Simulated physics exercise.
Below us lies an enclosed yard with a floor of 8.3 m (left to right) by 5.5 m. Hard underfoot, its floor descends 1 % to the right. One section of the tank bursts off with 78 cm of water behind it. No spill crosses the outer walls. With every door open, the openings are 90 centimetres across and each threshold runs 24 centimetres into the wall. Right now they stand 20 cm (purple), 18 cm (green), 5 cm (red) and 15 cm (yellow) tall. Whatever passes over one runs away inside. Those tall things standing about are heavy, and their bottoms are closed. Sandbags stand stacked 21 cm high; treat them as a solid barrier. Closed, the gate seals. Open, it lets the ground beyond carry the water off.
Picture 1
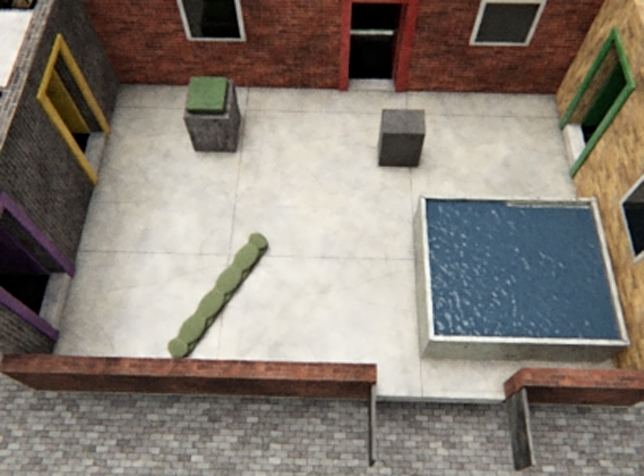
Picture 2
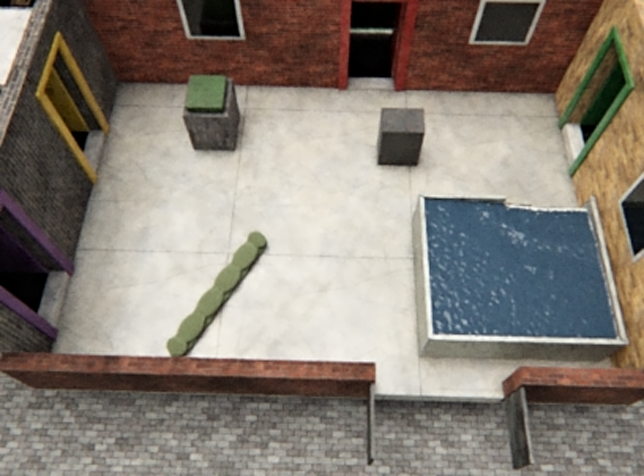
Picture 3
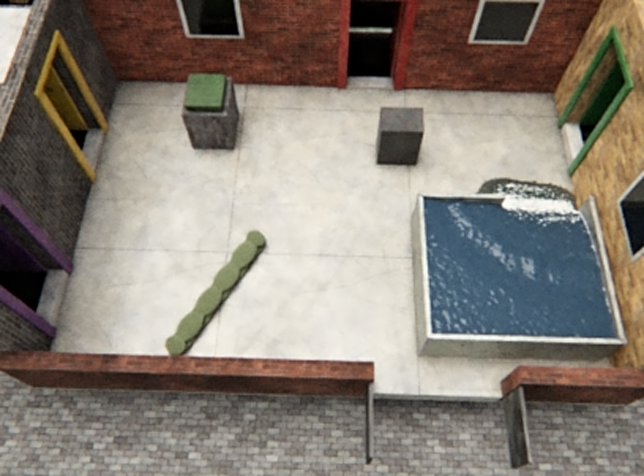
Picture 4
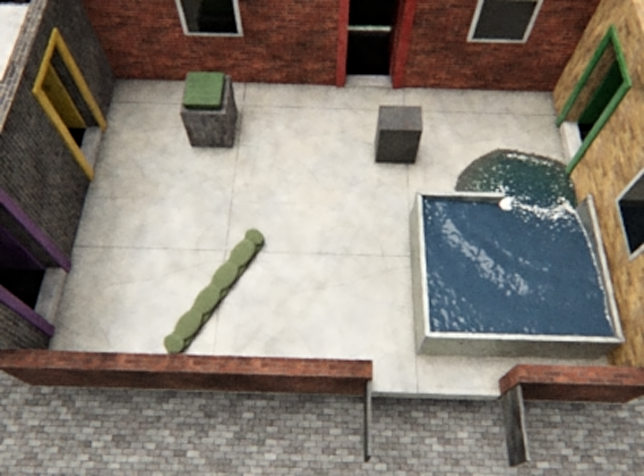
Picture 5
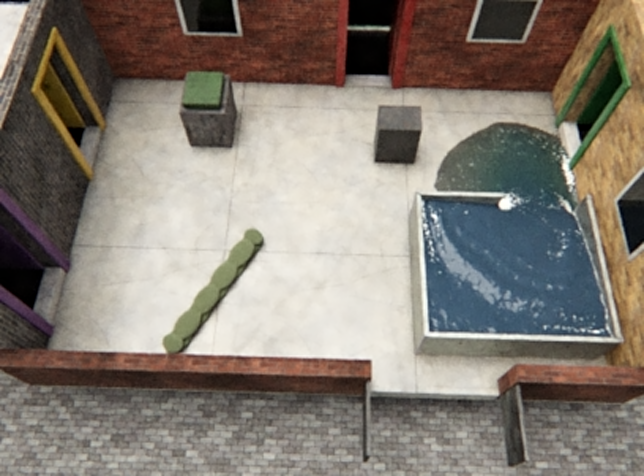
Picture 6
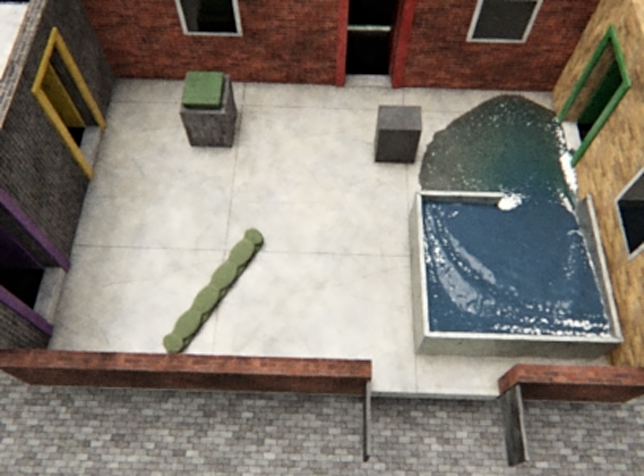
The footage shows an enclosed courtyard with coloured doorways, a hedge-like barrier and a raised water tank; part of the tank's far side gives way, and water pours out, spreading across the pale floor toward the back wall.
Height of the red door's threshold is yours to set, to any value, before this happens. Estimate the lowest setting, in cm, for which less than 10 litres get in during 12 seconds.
Around 13.5 cm.
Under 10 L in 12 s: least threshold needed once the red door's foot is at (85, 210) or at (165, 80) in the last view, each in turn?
First place around 11.5 cm, second around 12.0 cm.
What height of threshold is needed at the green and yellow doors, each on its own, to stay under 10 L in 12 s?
Roughly 35 cm for the green door and roughly 8.0 cm for the yellow door.
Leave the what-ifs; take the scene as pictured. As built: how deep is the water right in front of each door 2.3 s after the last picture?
Depths in cm: Purple 0, green 28, red 13, yellow 0.
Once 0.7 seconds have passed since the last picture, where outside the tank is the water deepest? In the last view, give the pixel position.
(552, 96).
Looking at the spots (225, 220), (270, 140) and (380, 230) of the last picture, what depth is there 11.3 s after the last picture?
Taking the spots in order: About 13, 12 and 6 centimetres.
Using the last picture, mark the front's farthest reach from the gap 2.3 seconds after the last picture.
I'd put the front's tip around (230, 85).
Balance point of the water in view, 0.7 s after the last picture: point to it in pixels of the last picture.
Centre of the water: Approx. (503, 239) px.
Then, 0.7 s after the last picture water covers 20 % of the floor, deepest (67 cm) near (552, 96); it has not reached the red door.
Then, 2.3 s after the last picture water covers 35 % of the floor, deepest (46 cm) near (559, 126); 13 cm at the red door, 24 litres in over its 5 cm threshold.
Then, 11.3 s after the last picture water covers 95 % of the floor, deepest (14 cm) near (189, 155); 9 cm at the red door, 170 litres in over its 5 cm threshold.
At the red door as built, the water peaked near 14 cm, 2.1 s after the last picture.
Run again over the same 12 s with other heights there, 35 litres in over 11 cm, 3 litres over 15 cm. The limit of 10 litres is kept from about 13.5 cm up.
